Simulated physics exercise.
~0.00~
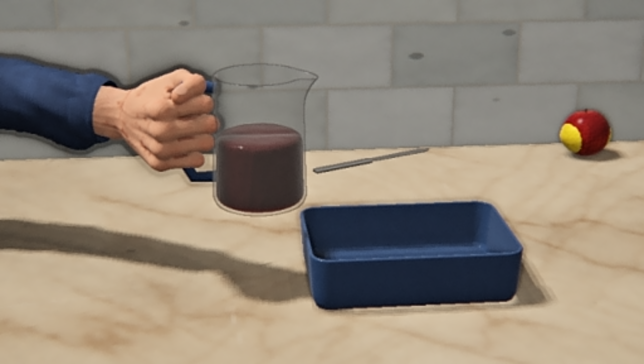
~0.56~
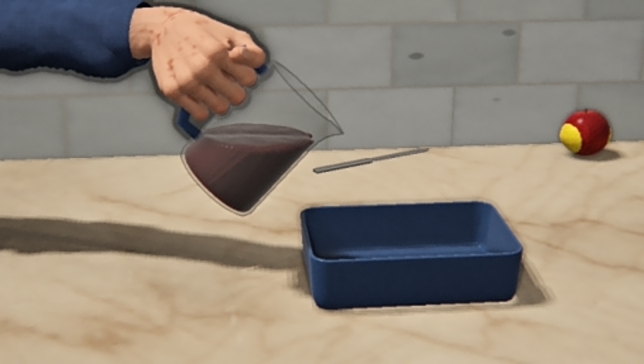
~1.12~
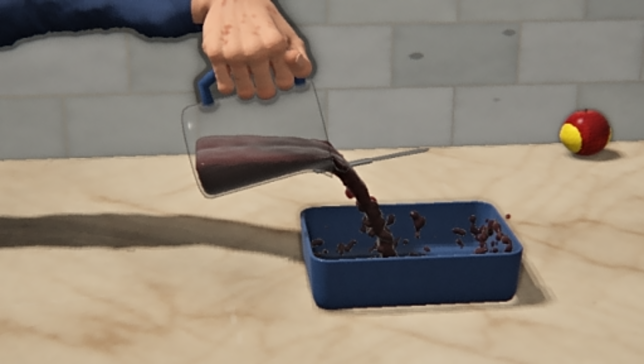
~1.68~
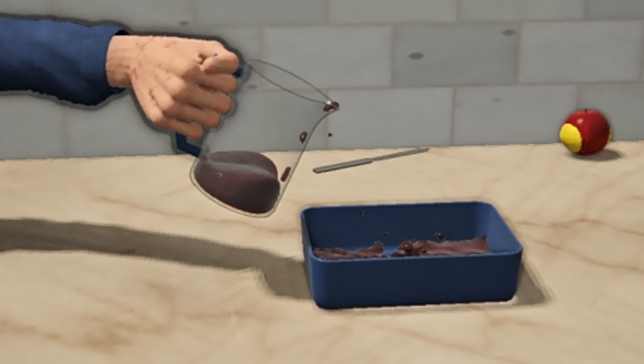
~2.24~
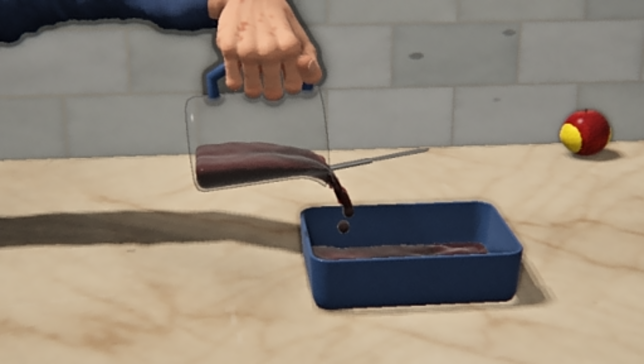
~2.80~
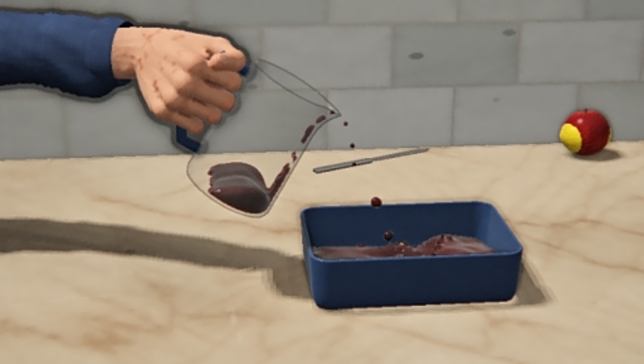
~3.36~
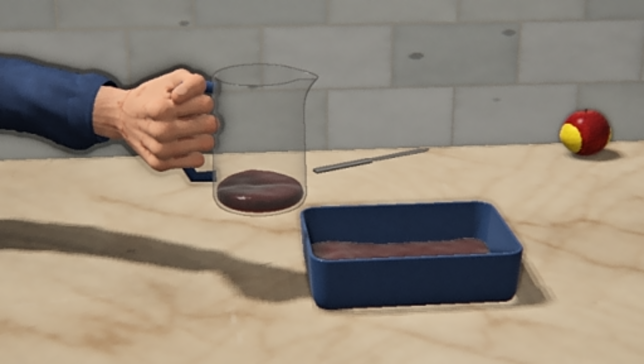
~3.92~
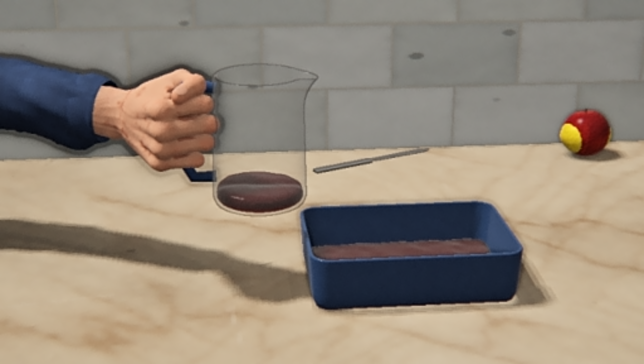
A hand in a blue sleeve tipped a clear jug of dark red liquid over a blue dish, eased it back, then poured a second time before setting it upright, leaving a shallow layer in the dish and a little in the jug.
